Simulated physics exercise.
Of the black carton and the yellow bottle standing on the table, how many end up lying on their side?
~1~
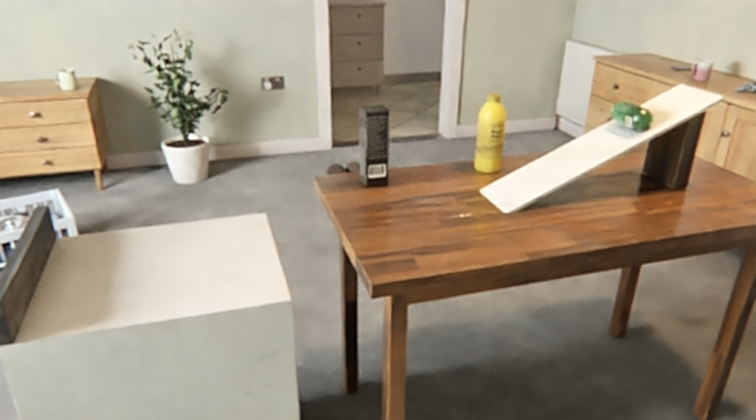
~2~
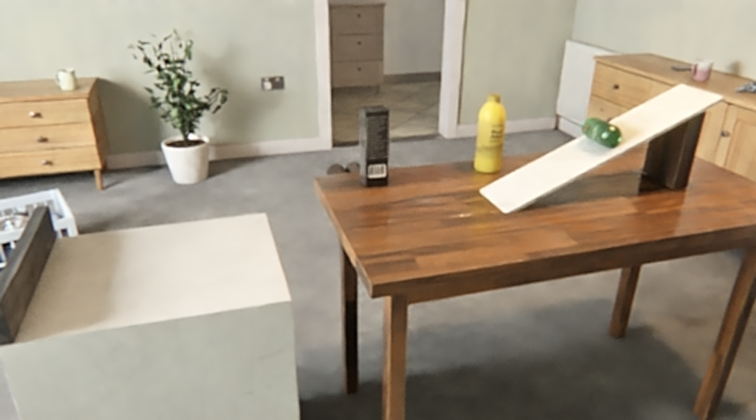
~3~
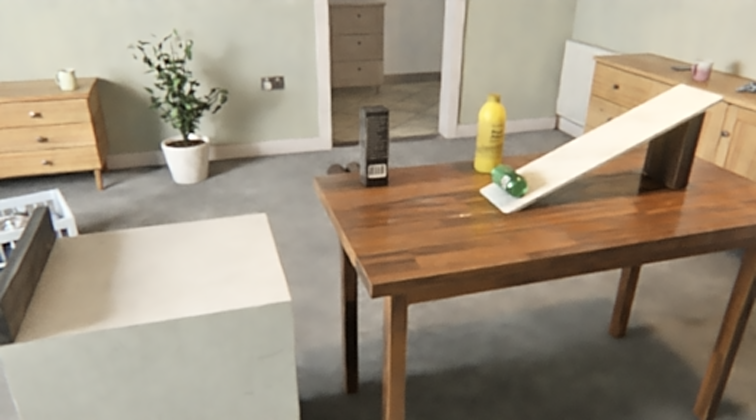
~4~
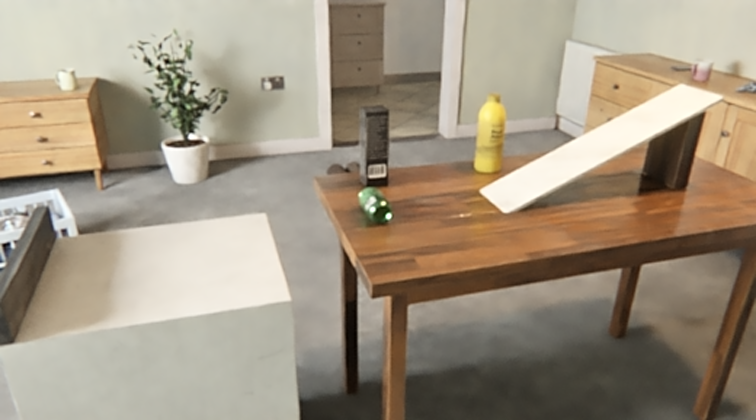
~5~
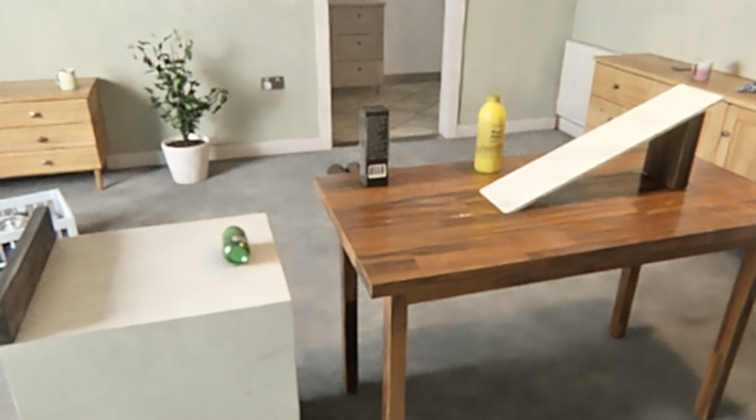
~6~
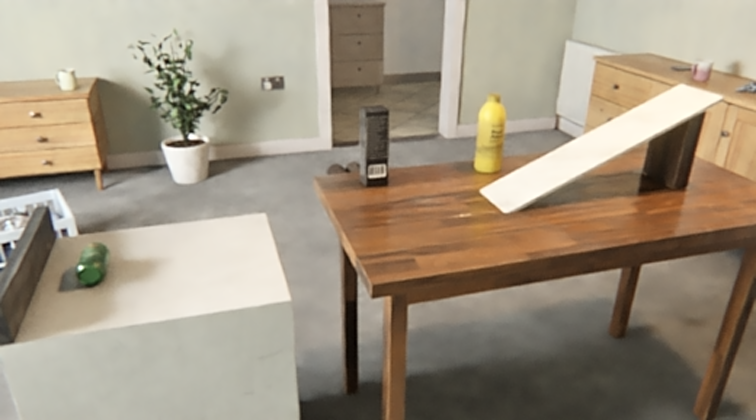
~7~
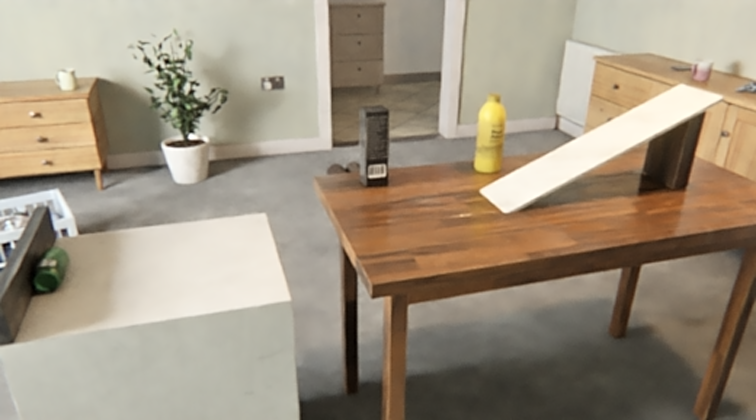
None of them do. The black carton and the yellow bottle both stay upright on the table.
